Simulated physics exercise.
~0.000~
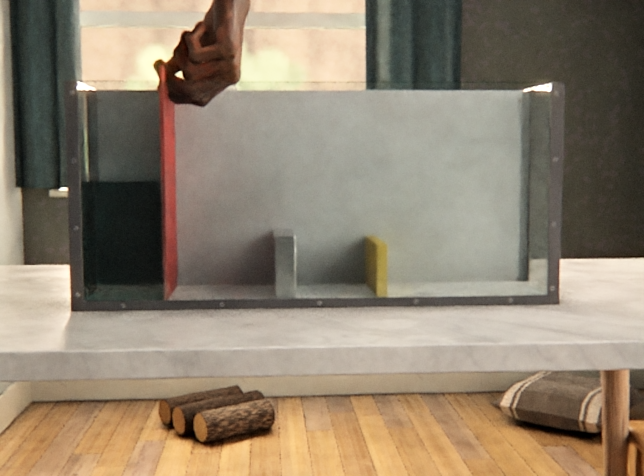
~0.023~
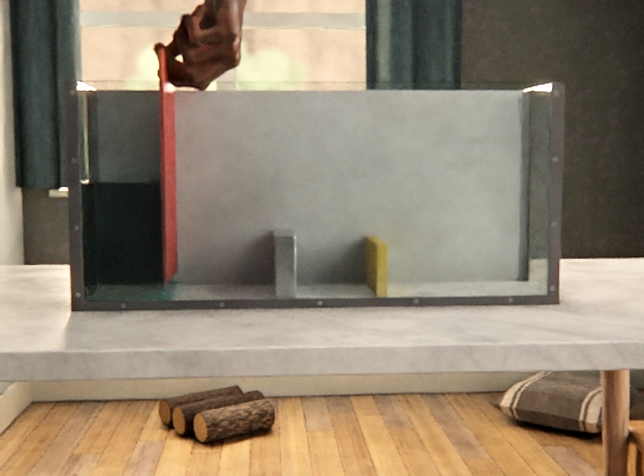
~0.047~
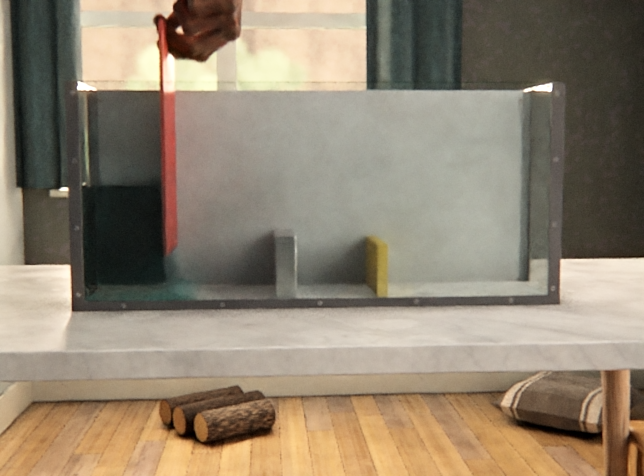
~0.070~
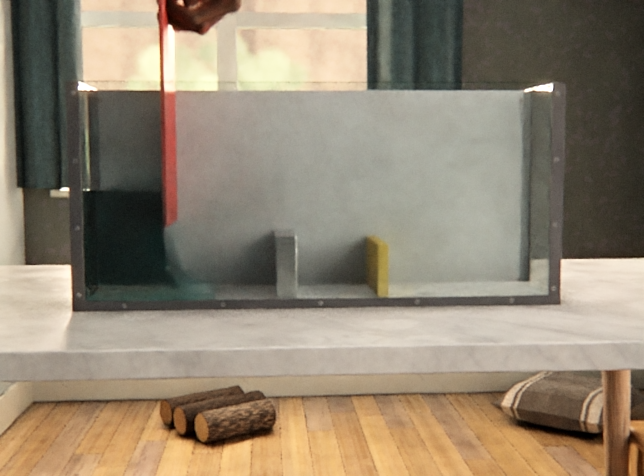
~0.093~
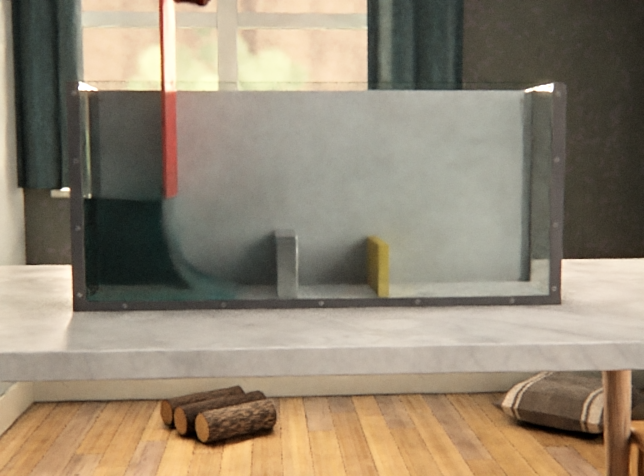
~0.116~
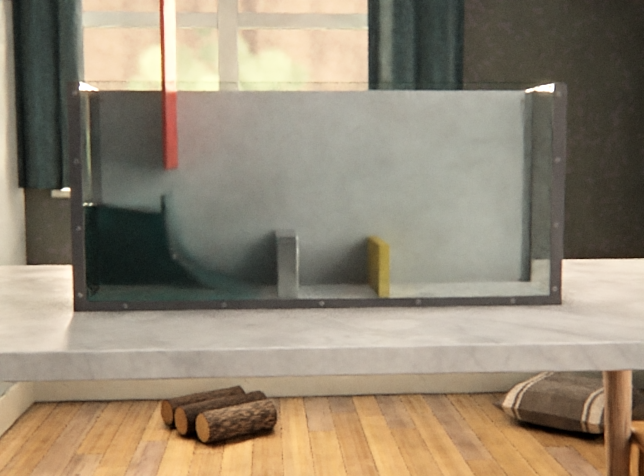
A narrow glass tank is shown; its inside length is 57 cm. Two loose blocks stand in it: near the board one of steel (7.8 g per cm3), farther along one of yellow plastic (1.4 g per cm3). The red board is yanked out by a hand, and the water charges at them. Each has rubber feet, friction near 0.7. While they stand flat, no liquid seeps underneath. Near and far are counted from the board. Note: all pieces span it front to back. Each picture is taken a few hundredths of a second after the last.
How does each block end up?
The near block ends up standing, the far block ends up toppled.
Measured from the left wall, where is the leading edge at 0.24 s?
About 24 cm.
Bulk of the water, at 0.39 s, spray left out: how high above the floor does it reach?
Roughly 28.0 centimetres.
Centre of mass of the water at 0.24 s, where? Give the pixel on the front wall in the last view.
You'll find the balance point close to (187, 269) in the last picture.
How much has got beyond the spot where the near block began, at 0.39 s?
Reading: Near 4 per cent.
By 0.24 s the front has run 23 cm from the left wall, the near block is upright and the far block is upright.
By 0.39 s the near block is upright and the far block is upright.
By 0.63 s the near block is upright and the far block is upright.
At rest the near block is upright and the far block lies flat; 5 per cent of the water is past where the far block first stood.
